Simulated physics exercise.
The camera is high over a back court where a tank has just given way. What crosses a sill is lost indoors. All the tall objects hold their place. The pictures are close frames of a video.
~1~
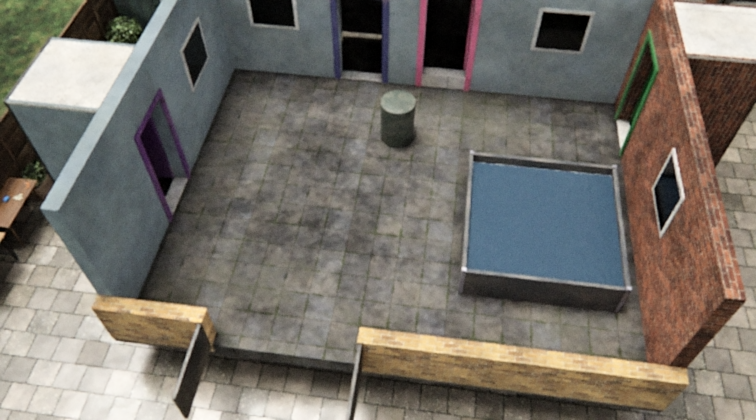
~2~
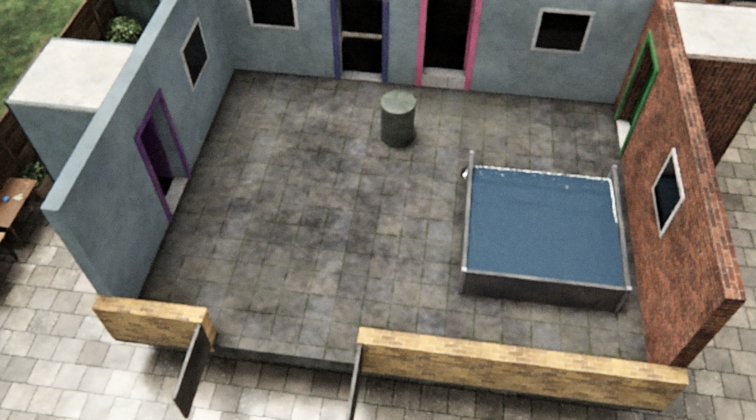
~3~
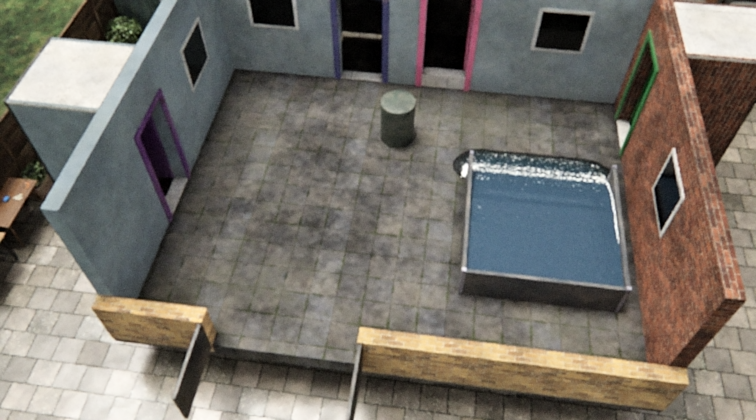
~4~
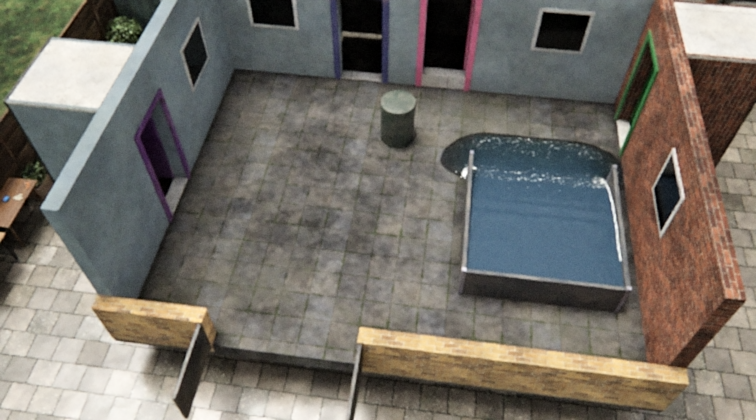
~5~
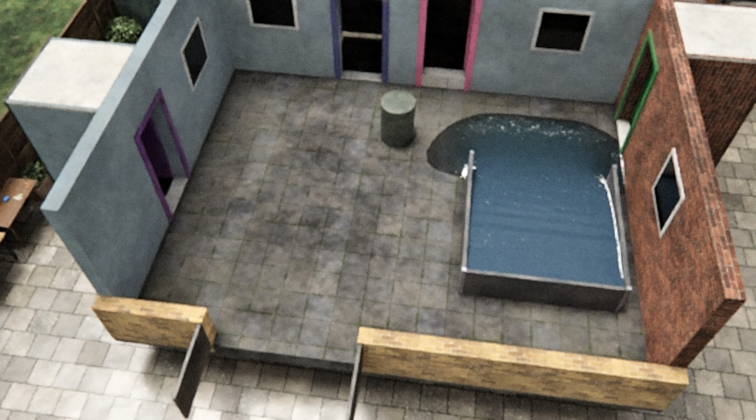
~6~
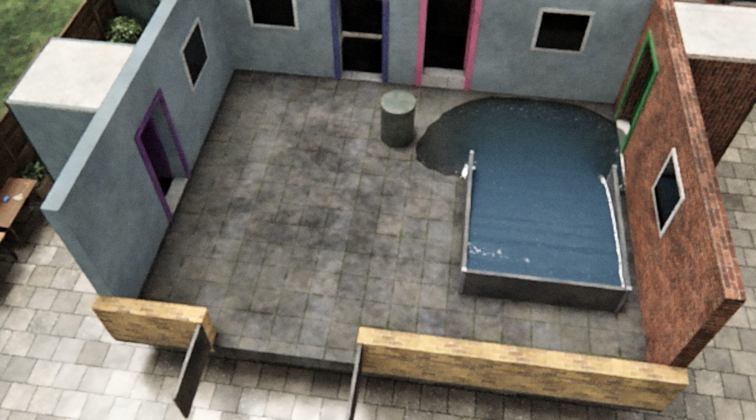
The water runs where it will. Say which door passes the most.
The green door.
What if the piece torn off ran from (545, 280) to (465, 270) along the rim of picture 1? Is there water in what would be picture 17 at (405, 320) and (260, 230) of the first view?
In turn: Under water, free of water.
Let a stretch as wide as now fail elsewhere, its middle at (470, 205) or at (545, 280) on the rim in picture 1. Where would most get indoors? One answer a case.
The purple-painted one; the purple door.
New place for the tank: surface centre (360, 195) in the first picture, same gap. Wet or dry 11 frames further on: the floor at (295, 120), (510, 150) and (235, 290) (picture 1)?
In turn: Awash, awash, clear.
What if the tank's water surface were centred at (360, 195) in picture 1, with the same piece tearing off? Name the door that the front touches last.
The purple-painted one.
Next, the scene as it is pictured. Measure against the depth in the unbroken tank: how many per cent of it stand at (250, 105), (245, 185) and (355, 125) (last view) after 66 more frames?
Roughly 12, 8 and 4 per cent, in turn.
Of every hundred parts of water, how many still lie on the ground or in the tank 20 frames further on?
Close to 92 %.
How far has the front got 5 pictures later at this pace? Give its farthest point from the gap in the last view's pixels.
Close to (416, 87).
A moment on, water covers 20 % of the floor; purple door not reached, pink door wet at the sill, nothing in, blue door not reached, green door a trickle in.
Next, water covers 25 % of the floor; purple door not reached, pink door wet at the sill, nothing in, blue door wet at the sill, nothing in, green door some in.
Then, water covers 40 % of the floor; purple door not reached, pink door wet at the sill, nothing in, blue door some in, green door a lot in.
Later, water covers 70 % of the floor; purple door a trickle in, pink door wet at the sill, nothing in, blue door some in, green door a lot in.
In the end, water covers 95 % of the floor; purple door a trickle in, pink door wet at the sill, nothing in, blue door a lot in, green door a lot in; the green door has let in the most.
